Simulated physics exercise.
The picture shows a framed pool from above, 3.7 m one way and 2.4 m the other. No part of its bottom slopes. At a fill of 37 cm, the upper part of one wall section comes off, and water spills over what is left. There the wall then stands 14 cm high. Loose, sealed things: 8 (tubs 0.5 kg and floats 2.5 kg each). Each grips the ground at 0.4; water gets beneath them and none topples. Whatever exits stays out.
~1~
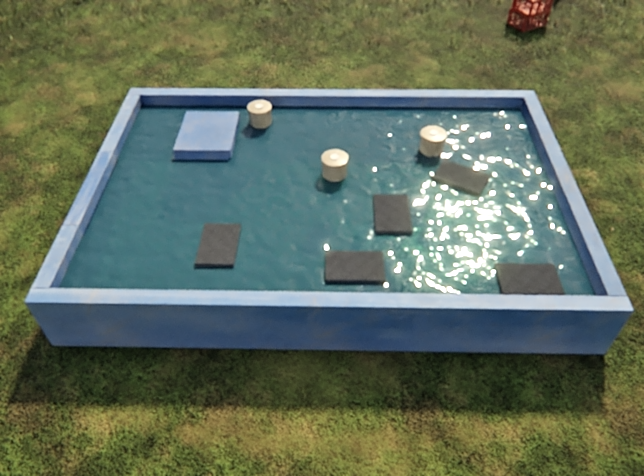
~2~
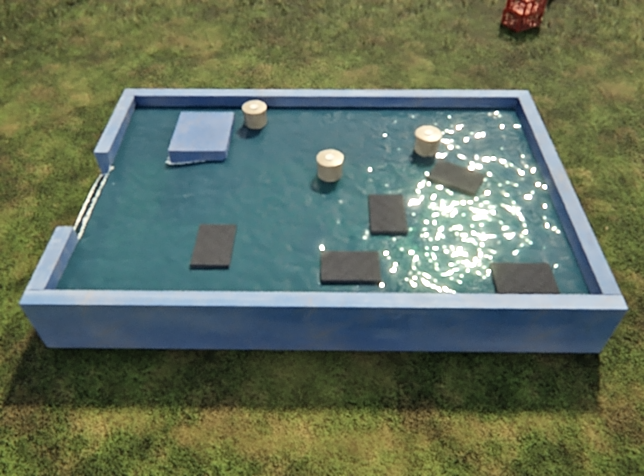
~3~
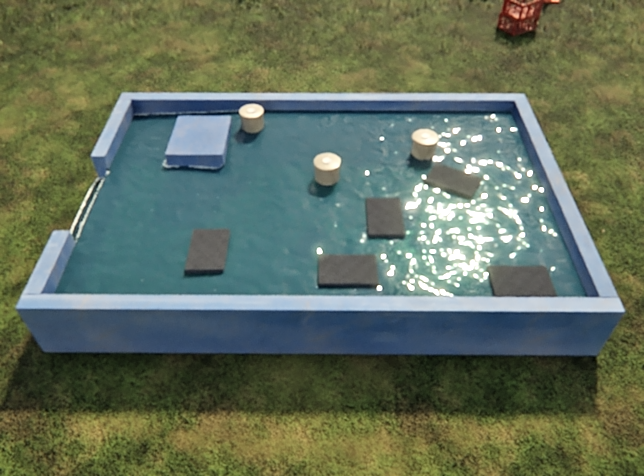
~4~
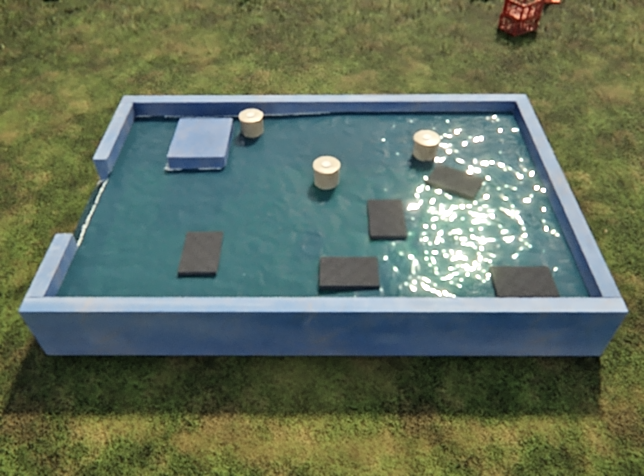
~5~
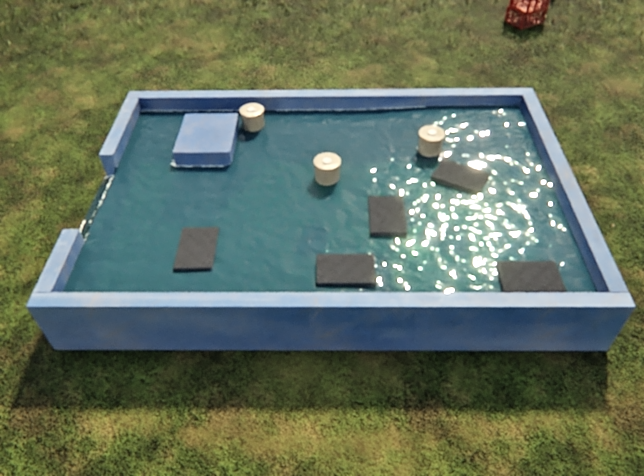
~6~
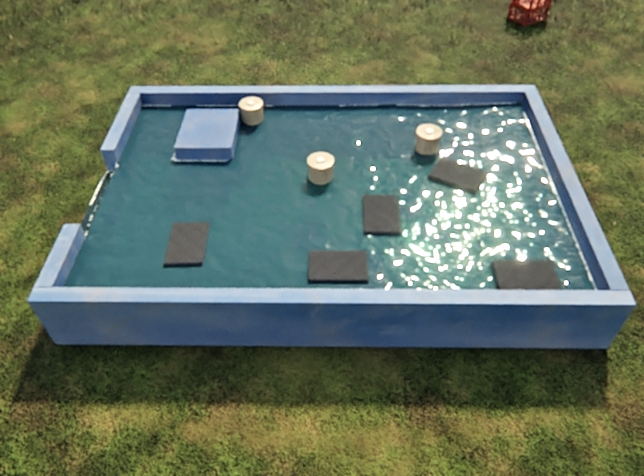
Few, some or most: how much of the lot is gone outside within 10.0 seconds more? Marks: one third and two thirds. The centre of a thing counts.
It is not even a third.
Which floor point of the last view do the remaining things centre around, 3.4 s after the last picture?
Mean position approx. (332, 225).
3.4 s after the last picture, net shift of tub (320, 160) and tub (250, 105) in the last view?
Put simply, 40 cm for the first and 20 cm for the second.
Then, 0.8 s after the last picture 0 of 8 are out; 8 afloat.
Then, 3.4 s after the last picture 0 of 8 are out; 8 afloat.
Then, 6.0 s after the last picture 1 of 8 are out; 7 afloat.
Then, 10.0 s after the last picture 1 of 8 are out; 7 afloat.
